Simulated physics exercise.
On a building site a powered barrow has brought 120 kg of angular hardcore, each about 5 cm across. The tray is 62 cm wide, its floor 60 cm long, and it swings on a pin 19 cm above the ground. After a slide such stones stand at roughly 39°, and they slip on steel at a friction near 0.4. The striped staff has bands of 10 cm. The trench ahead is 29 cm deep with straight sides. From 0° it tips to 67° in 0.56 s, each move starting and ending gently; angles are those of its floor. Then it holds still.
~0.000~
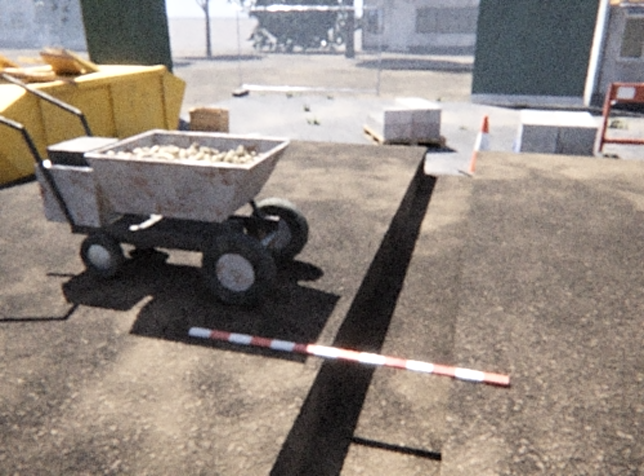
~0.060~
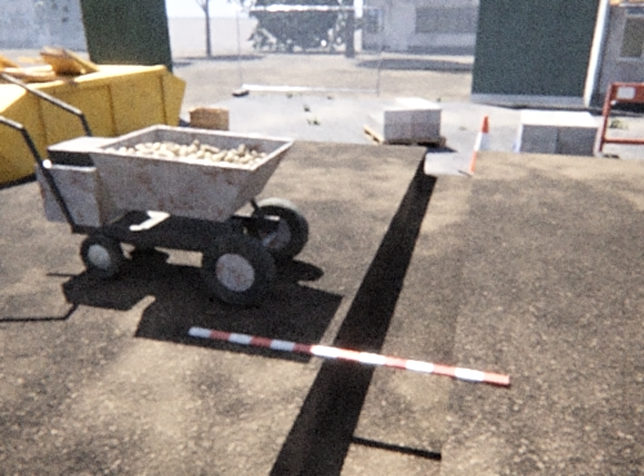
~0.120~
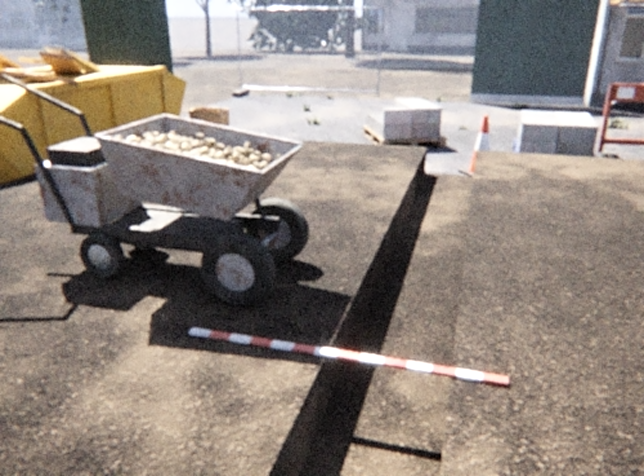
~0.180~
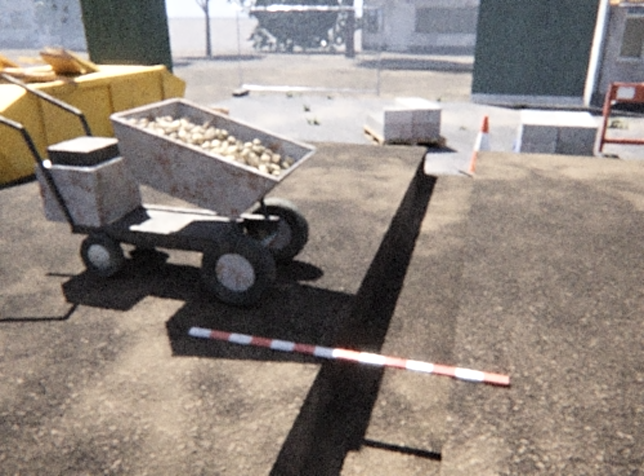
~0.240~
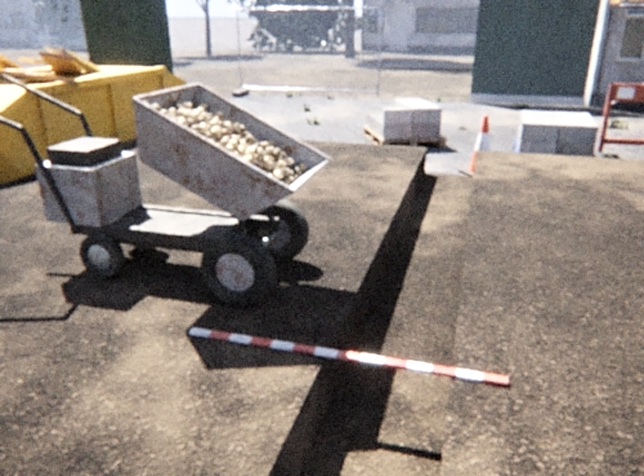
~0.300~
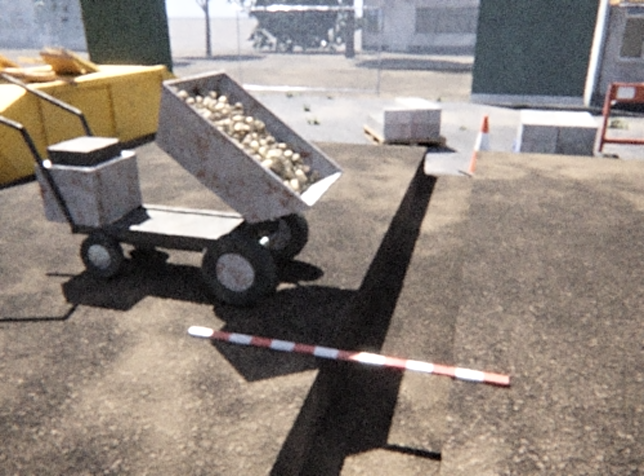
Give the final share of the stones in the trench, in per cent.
About 70 per cent.
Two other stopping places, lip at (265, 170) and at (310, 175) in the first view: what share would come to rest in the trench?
Near 60 per cent from the first place, 25 from the second.
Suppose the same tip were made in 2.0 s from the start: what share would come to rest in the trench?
In that case some 45 per cent.
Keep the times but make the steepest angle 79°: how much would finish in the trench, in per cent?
In that case some 80 per cent.
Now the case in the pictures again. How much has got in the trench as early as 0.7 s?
Some 15 per cent.
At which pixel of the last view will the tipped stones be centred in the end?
Their middle is at about (424, 341).
After 0.4 s the floor is at 57°; 100 % in the tray; the foremost stones are at (321, 218).
After 0.7 s the floor is at 67°; 85 % in the tray, 15 % in the trench; the foremost stones are at (406, 294).
After 1.0 s the floor is at 67°; 32 % in the tray, 64 % in the trench, 4 % past the trench; the foremost stones are at (534, 310).
After 3.0 s the floor is at 67°; 26 % in the tray, 70 % in the trench, 4 % past the trench; the foremost stones are at (643, 329).
